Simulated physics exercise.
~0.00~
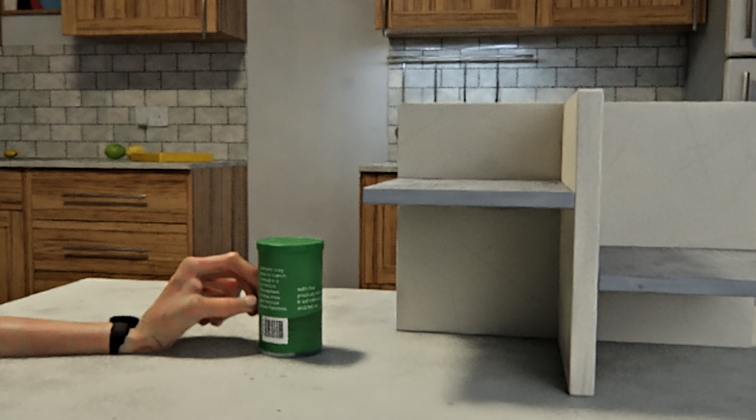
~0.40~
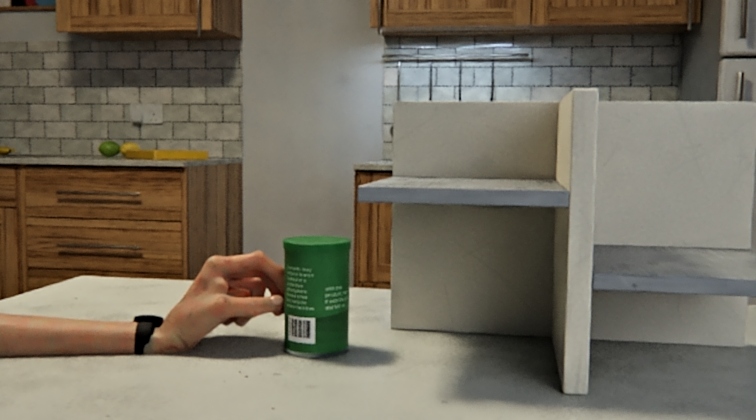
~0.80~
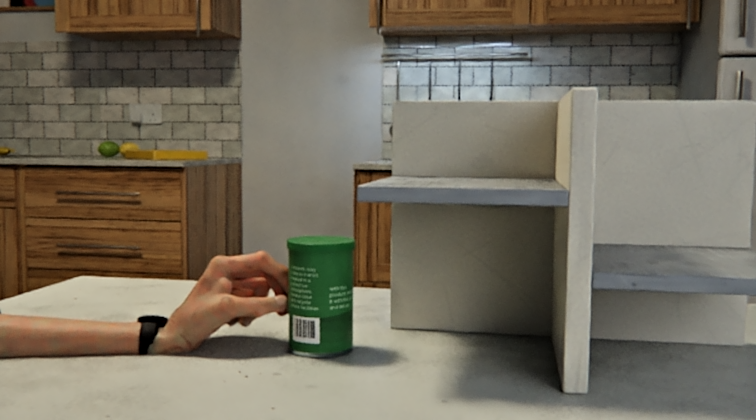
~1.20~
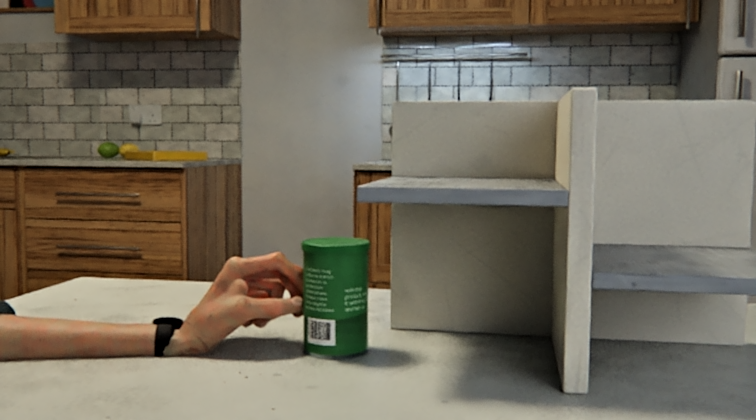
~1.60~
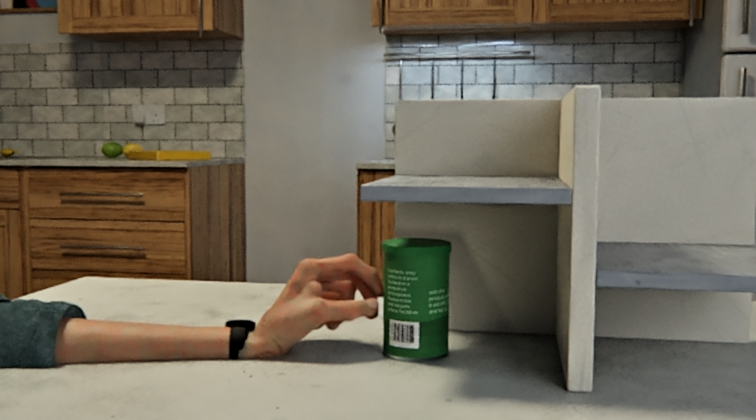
A hand with a black wristband reaches in from the left across a pale tabletop in a kitchen, seen from the front at about table height by a slightly swaying camera. Its fingers rest against an upright green tin with white print and a barcode. To the right stands a small rack with whitish panels and grey shelves, and wooden cabinets and a tiled wall fill the background. The hand pushes the tin rightward, slowly nearing the rack's opening. The tin stays upright and slides partly in beneath the left shelf, clearing it, with the fingers still behind it.
